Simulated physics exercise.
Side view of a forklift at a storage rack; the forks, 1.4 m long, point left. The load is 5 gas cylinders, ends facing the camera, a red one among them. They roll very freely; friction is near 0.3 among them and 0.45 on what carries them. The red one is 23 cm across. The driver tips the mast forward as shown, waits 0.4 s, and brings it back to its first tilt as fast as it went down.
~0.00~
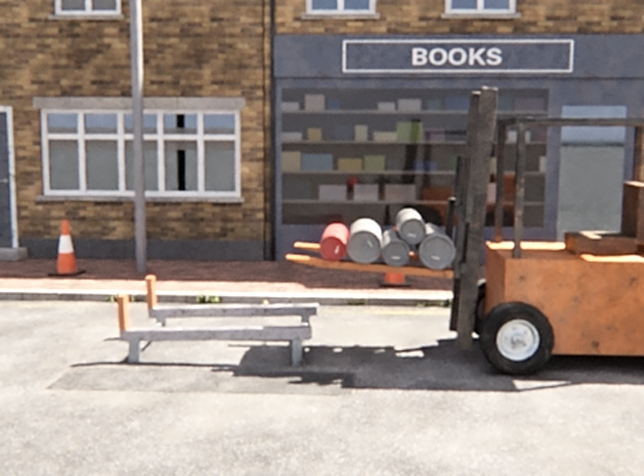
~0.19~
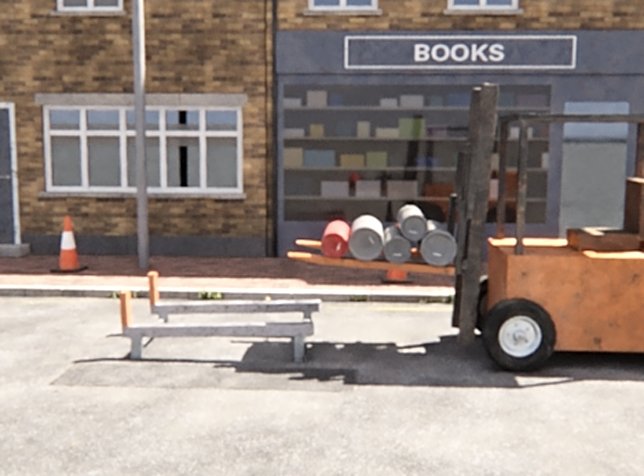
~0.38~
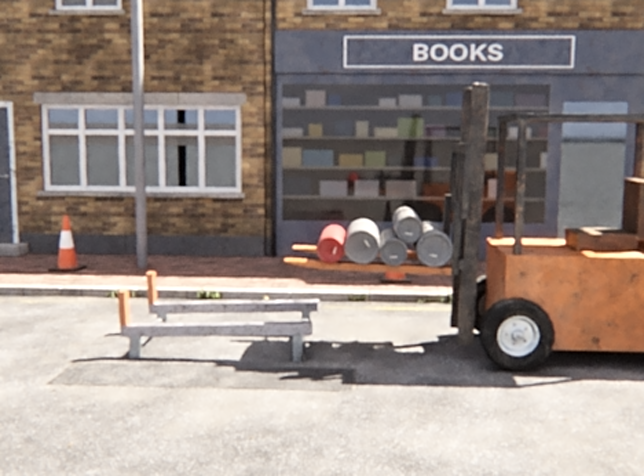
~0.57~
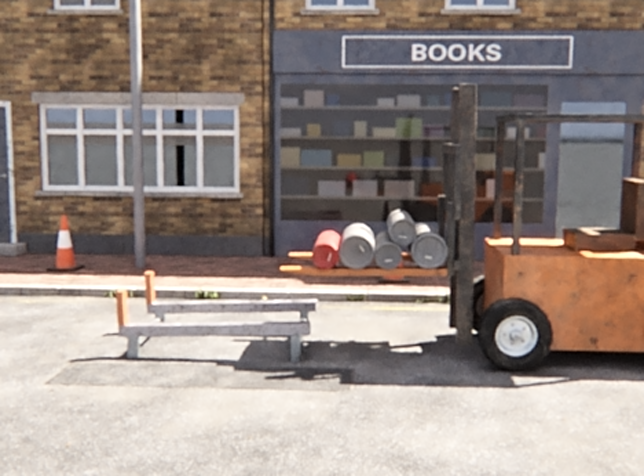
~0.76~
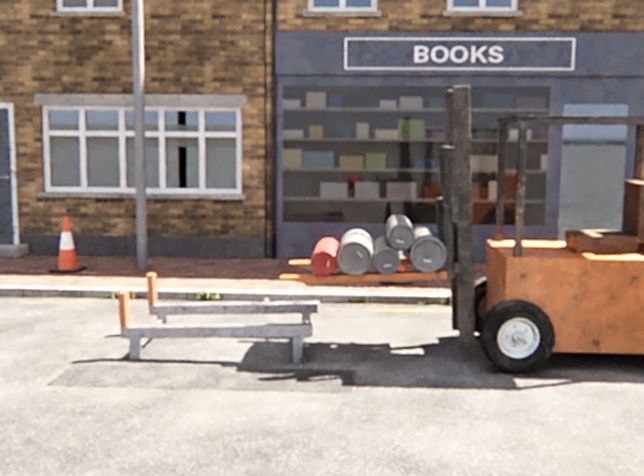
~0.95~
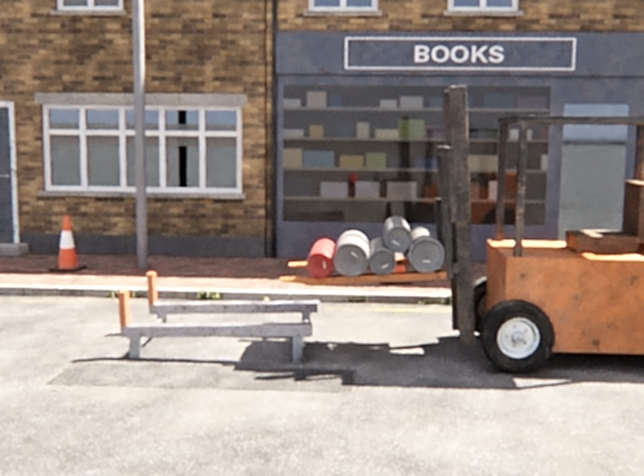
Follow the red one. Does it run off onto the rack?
The red one rolls off the tips.
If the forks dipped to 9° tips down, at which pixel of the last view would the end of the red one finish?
Near (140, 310).
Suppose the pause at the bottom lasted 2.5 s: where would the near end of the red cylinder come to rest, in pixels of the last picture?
Near (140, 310).
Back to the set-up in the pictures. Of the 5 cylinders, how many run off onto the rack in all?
1 of them.
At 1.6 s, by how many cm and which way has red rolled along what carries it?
Red 25 left.
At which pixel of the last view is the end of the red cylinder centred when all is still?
At about (139, 313).
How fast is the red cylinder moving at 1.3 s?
About 0.3 m/s.
Then, 1.3 s in, red is on the forks, 25 cm from the tips, rolling left; 0 gone from the forks.
Then, 1.6 s in, red is on the forks, 10 cm from the tips, rolling left; 0 gone from the forks.
Then, 2.0 s in, red is on the rack, 135 cm from the rack's far end, rolling left; 1 gone from the forks.
In the end (4.9 s), red is on the rack, 20 cm from the rack's far end; 1 gone from the forks.
